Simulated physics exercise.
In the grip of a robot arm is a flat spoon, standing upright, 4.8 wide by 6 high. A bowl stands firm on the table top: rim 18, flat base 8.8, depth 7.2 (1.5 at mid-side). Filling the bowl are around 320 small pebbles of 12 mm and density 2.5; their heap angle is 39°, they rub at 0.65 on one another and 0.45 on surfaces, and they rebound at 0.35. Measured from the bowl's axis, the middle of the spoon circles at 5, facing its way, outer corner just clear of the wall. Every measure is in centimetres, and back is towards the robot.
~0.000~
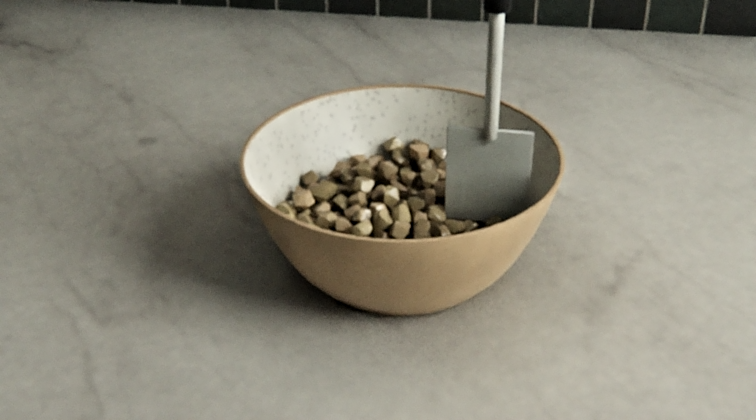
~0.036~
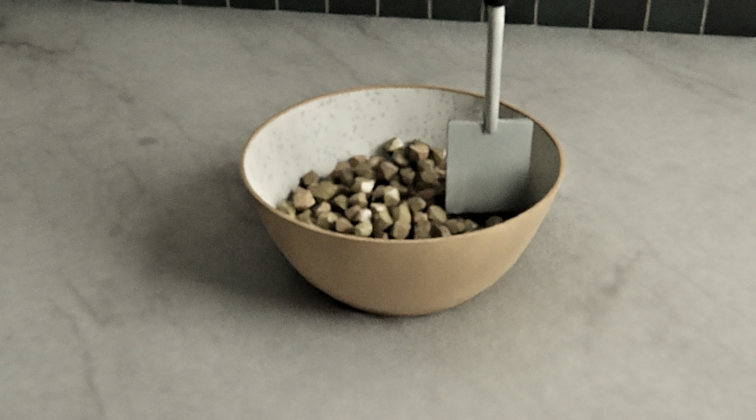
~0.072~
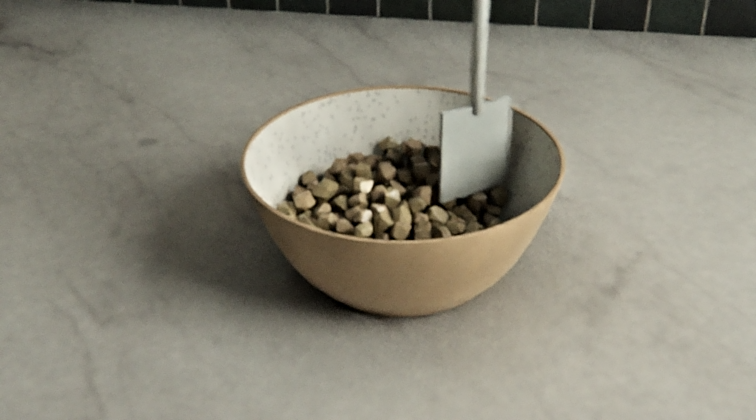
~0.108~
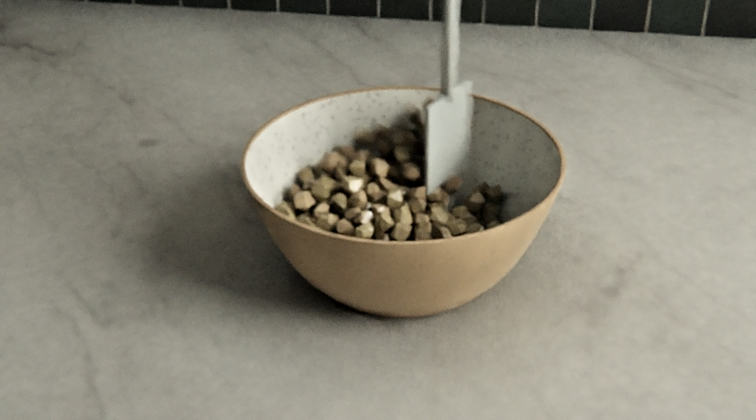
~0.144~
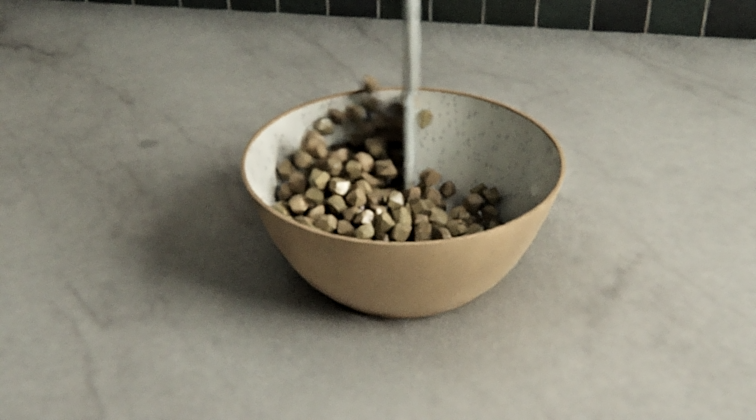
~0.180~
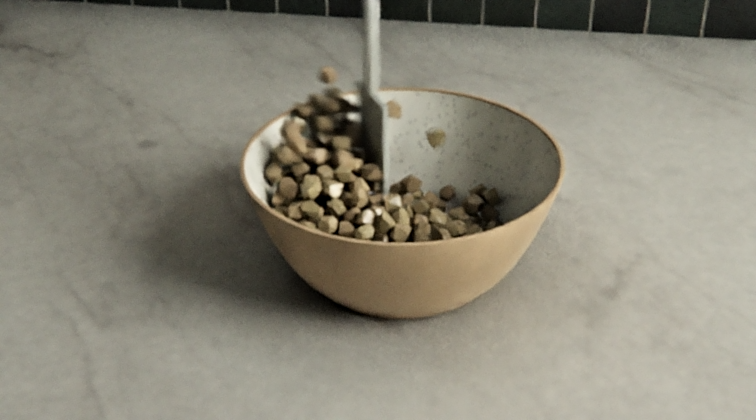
A grey spatula sweeps leftward through a bowl of brown chunks, pushing them up and tossing a few.
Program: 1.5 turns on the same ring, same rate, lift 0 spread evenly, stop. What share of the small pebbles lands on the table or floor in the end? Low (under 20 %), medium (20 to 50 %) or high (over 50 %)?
Medium - 20 to 50 %.
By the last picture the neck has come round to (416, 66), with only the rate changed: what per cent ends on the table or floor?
It comes to around 20 percent.
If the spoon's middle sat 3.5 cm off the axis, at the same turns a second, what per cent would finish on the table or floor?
Roughly 20 percent, I'd expect.
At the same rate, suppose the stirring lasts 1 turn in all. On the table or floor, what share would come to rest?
I'd expect some 20 per cent.
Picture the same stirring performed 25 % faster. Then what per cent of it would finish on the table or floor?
My guess is about 35 per cent.
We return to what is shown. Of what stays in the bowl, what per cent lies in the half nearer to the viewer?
Roughly 65 percent of it.
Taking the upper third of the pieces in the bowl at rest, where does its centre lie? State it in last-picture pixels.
(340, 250).
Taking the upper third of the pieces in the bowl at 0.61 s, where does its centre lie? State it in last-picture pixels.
Around (382, 133).
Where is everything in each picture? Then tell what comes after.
In the first picture, spoon neck at (492, 105), 0° round; upper third of the load around (395, 208), from x 285 to 510, top at y 145; 323 in the bowl.
In the second picture, spoon neck at (492, 97), 12° round; upper third of the load around (395, 205), from x 285 to 510, top at y 145.
In the third picture, spoon neck at (478, 81), 39° round; upper third of the load around (387, 201), from x 285 to 510, top at y 135.
In the fourth picture, spoon neck at (449, 70), 66° round; upper third of the load around (381, 192), from x 285 to 510, top at y 110.
In the fifth picture, spoon neck at (411, 65), 94° round; upper third of the load around (362, 183), from x 280 to 510, top at y 85.
In the sixth picture, spoon neck at (371, 68), 121° round; upper third of the load around (335, 185), from x 275 to 510, top at y 75; 322 in the bowl, 1 in flight or on the tool.
After 0.39 s, 283° round, highest piece 10 above the table; 292 in the bowl, 15 on the table or floor, 16 in flight or on the tool.
After 0.61 s, 84° round, highest piece 9 above the table; 245 in the bowl, 52 on the table or floor, 26 in flight or on the tool.
After 0.91 s, 180° round, highest piece 8 above the table; 222 in the bowl, 100 on the table or floor, 1 in flight or on the tool.
After 1.61 s, 180° round, highest piece 7 above the table; 222 in the bowl, 101 on the table or floor.
At rest, 222 in the bowl, 101 on the table or floor. That is 31 % on the table or floor.
